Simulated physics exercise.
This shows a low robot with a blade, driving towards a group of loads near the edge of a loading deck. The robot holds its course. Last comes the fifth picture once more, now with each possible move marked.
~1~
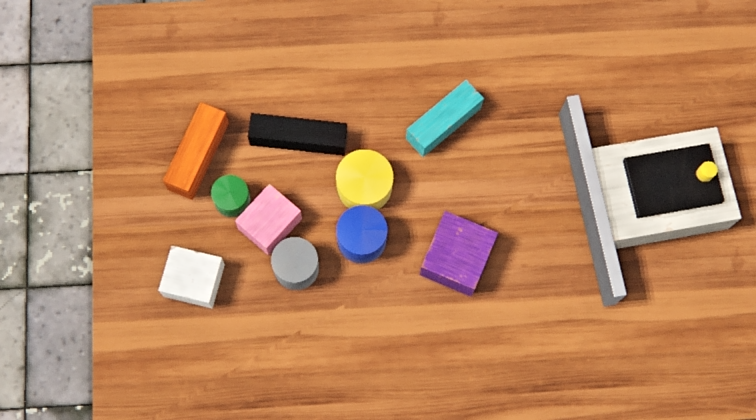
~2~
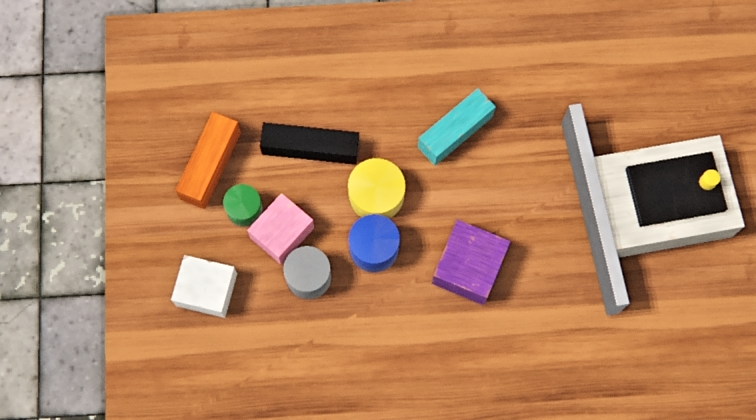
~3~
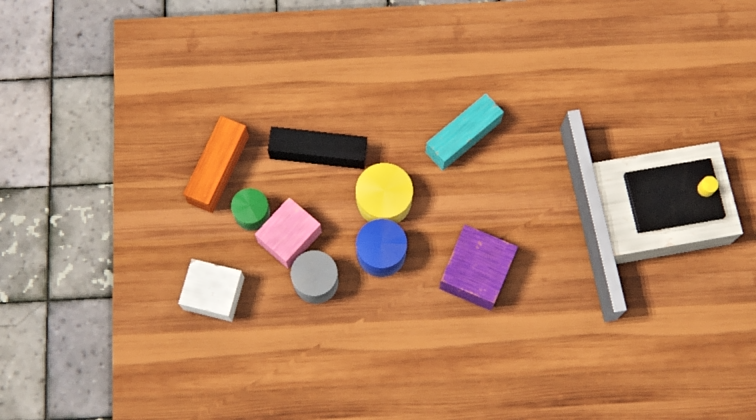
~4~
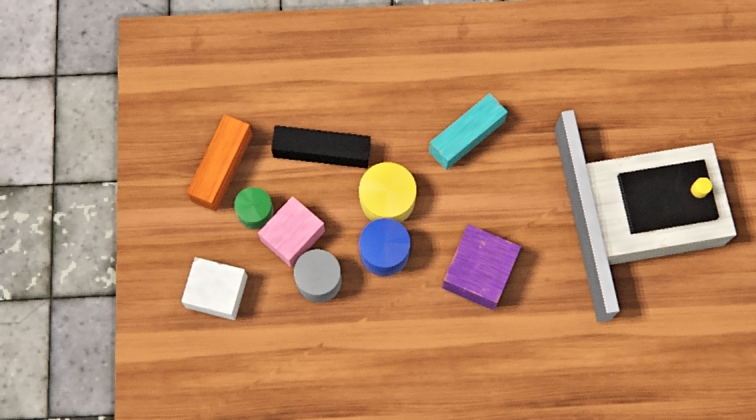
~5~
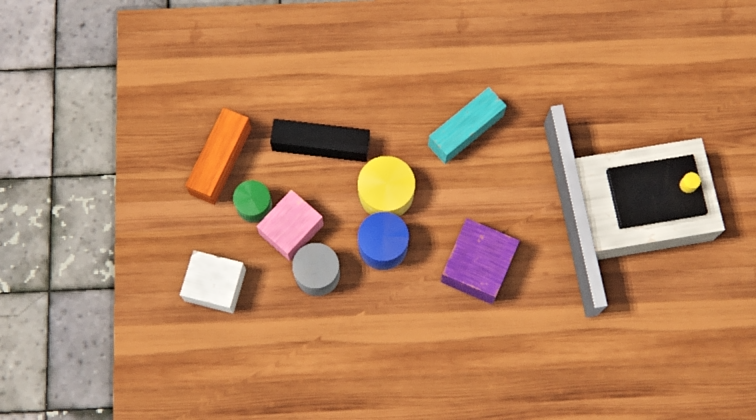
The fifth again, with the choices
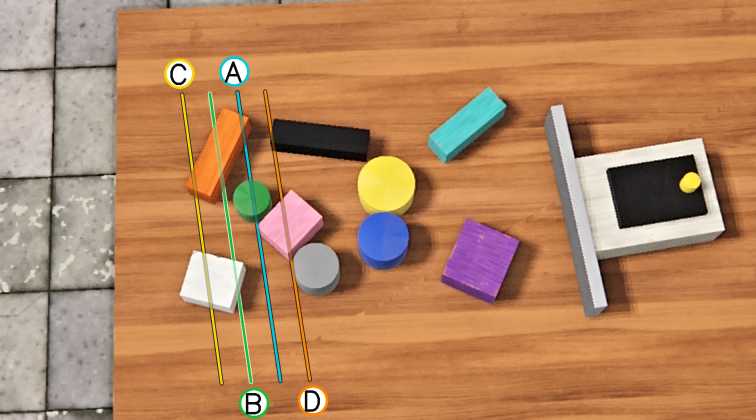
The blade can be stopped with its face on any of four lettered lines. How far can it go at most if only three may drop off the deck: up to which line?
As far as mark C.
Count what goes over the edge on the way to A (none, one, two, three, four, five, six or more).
The count is none.
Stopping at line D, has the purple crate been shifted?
Yes.
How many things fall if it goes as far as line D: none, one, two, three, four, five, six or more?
By then, none.
On the marked copy, A at (258, 232); B at (230, 233); C at (201, 235); D at (287, 231).
Taking C. A third of the way, robot (515, 198); turquoise bar (418, 109); purple crate (417, 280).
Two thirds of the way, robot (379, 204); orange stick (176, 158); white crate (180, 283).
When it is over, robot (273, 208); orange stick over the edge; white crate over the edge; two fallen.
As for the rest, A is within the limit but short; B is within the limit but short; D is within the limit but short.
